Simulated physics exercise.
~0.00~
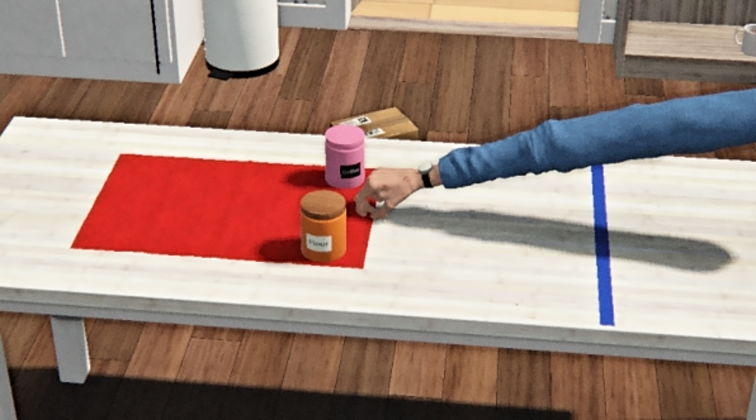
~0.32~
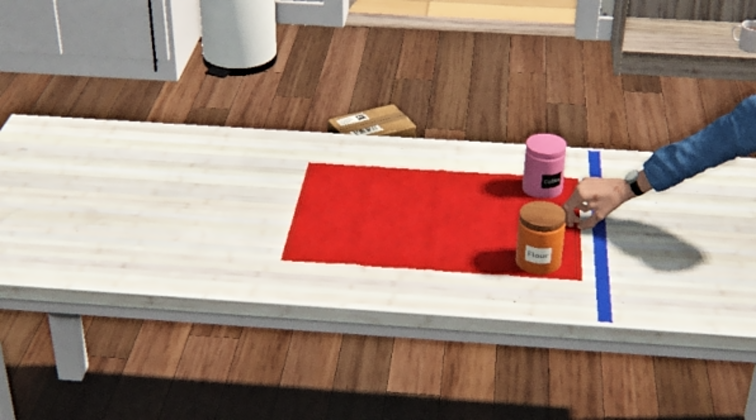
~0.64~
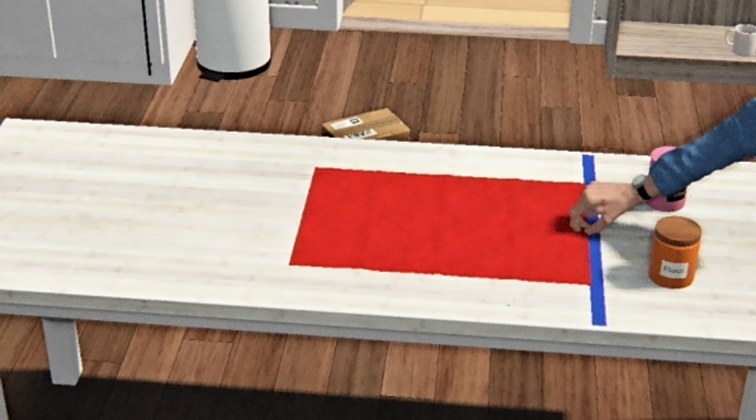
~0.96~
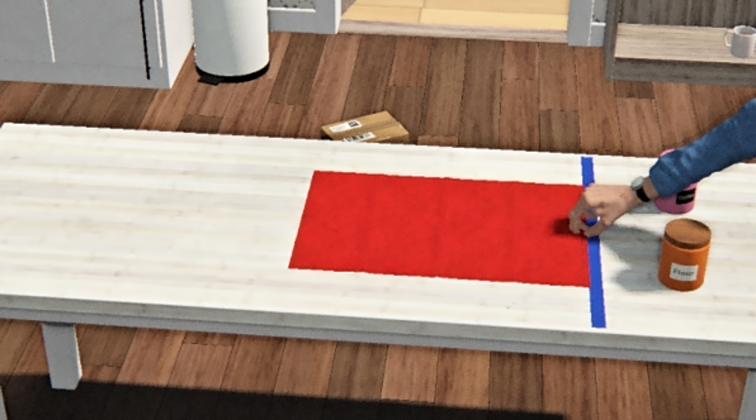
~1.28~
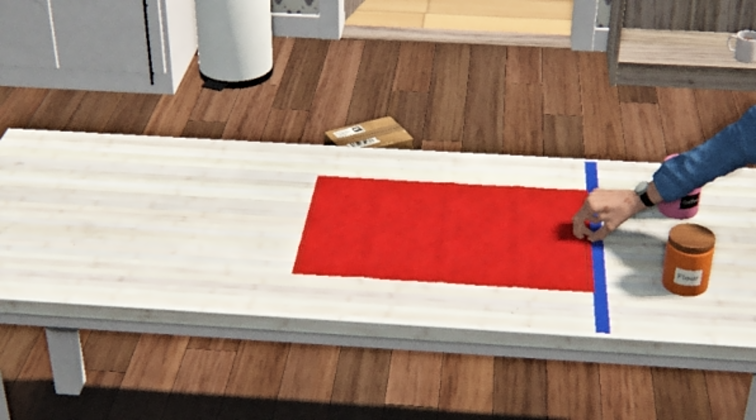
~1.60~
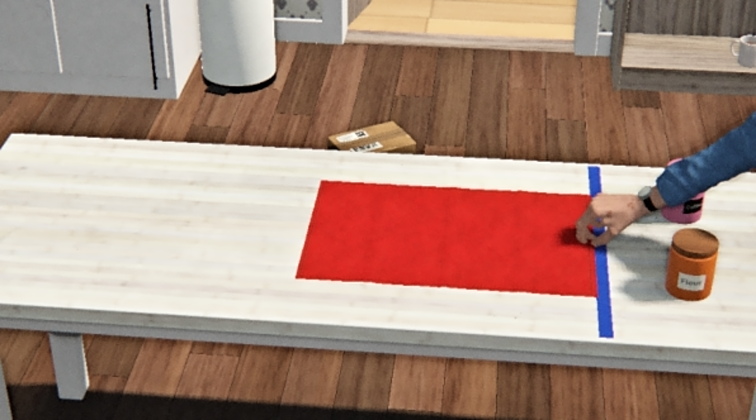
A red cloth is pulled right to a blue line, and two jars slide off it.
